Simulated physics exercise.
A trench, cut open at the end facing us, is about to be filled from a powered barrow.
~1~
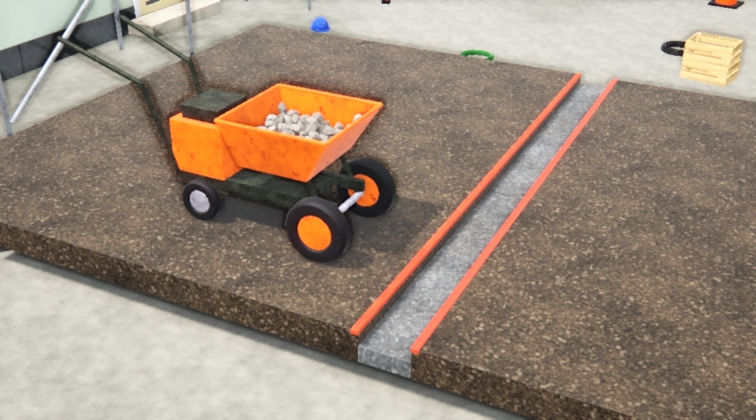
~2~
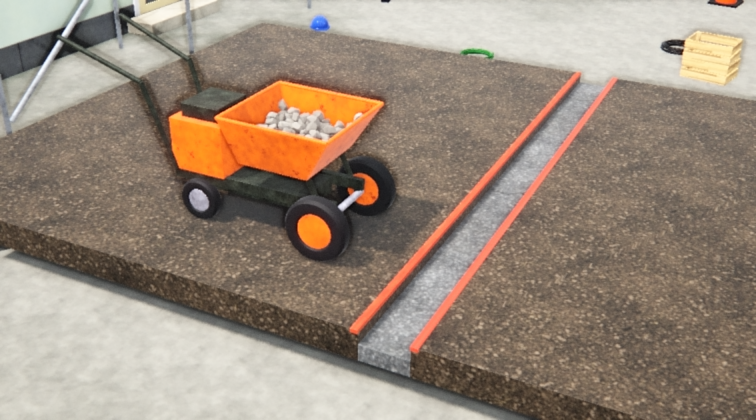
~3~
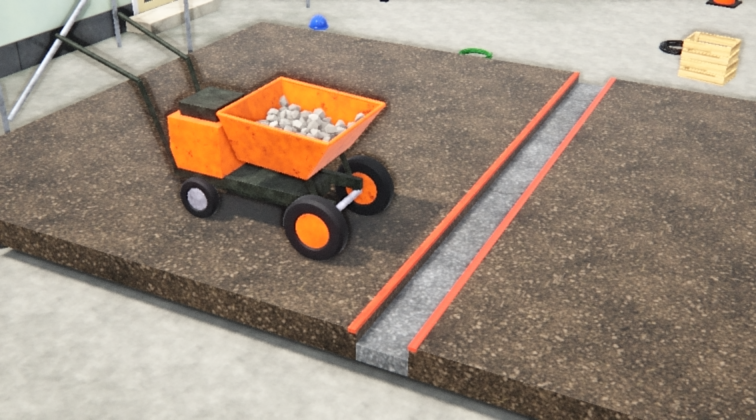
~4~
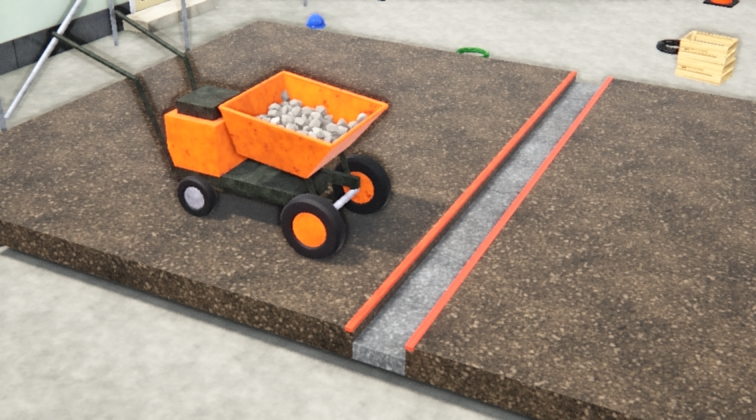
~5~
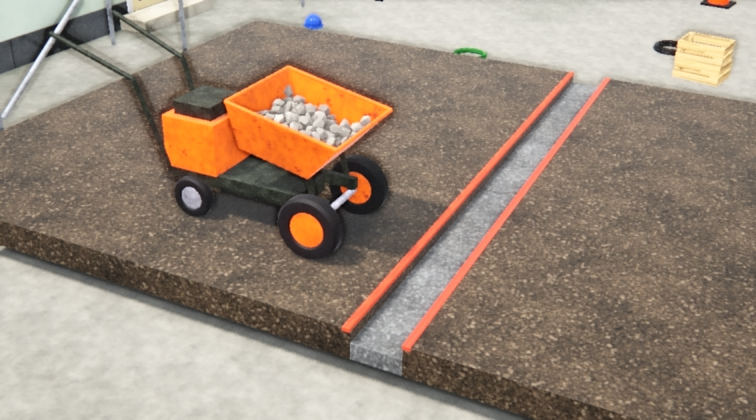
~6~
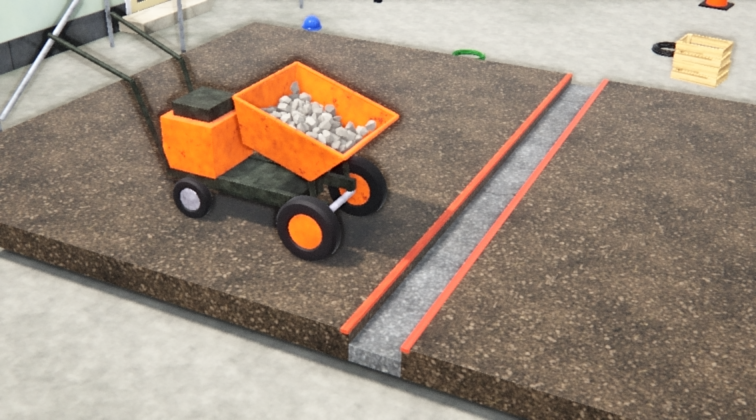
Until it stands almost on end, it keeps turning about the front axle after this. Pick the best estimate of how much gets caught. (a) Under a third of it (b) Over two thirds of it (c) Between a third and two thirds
Over two thirds of it (b).
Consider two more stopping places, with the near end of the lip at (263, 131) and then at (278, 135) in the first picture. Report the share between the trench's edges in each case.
Result: 30 in a hundred, then 50 in a hundred.
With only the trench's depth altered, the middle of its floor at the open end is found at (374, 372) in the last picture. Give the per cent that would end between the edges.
The share comes to around 90 percent.
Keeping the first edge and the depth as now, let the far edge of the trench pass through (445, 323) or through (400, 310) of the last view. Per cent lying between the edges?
I'd put it near 100 in a hundred, then near 30 in a hundred.
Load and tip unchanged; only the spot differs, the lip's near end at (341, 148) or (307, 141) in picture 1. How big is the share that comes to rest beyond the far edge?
Position 1 near 40 %, position 2 near 0 %.
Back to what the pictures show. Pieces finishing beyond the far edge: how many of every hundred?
It comes to 15 per cent or so.
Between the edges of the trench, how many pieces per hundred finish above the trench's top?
My best guess is some 35 per cent.
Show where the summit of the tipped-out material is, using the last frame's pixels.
The peak rests near (449, 247).
Shortly afterwards, skip tipped steeply; the whole lot in the skip.
Next, skip tipped right over; the bulk in the skip; a little in or heaped over the trench; only a few beyond it; a little falling.
Some moments later, skip tipped right over; a little in the skip; the bulk in or heaped over the trench; a little beyond it.
In the end, skip tipped right over; only a few short of the trench; the bulk in or heaped over the trench; a little beyond it.
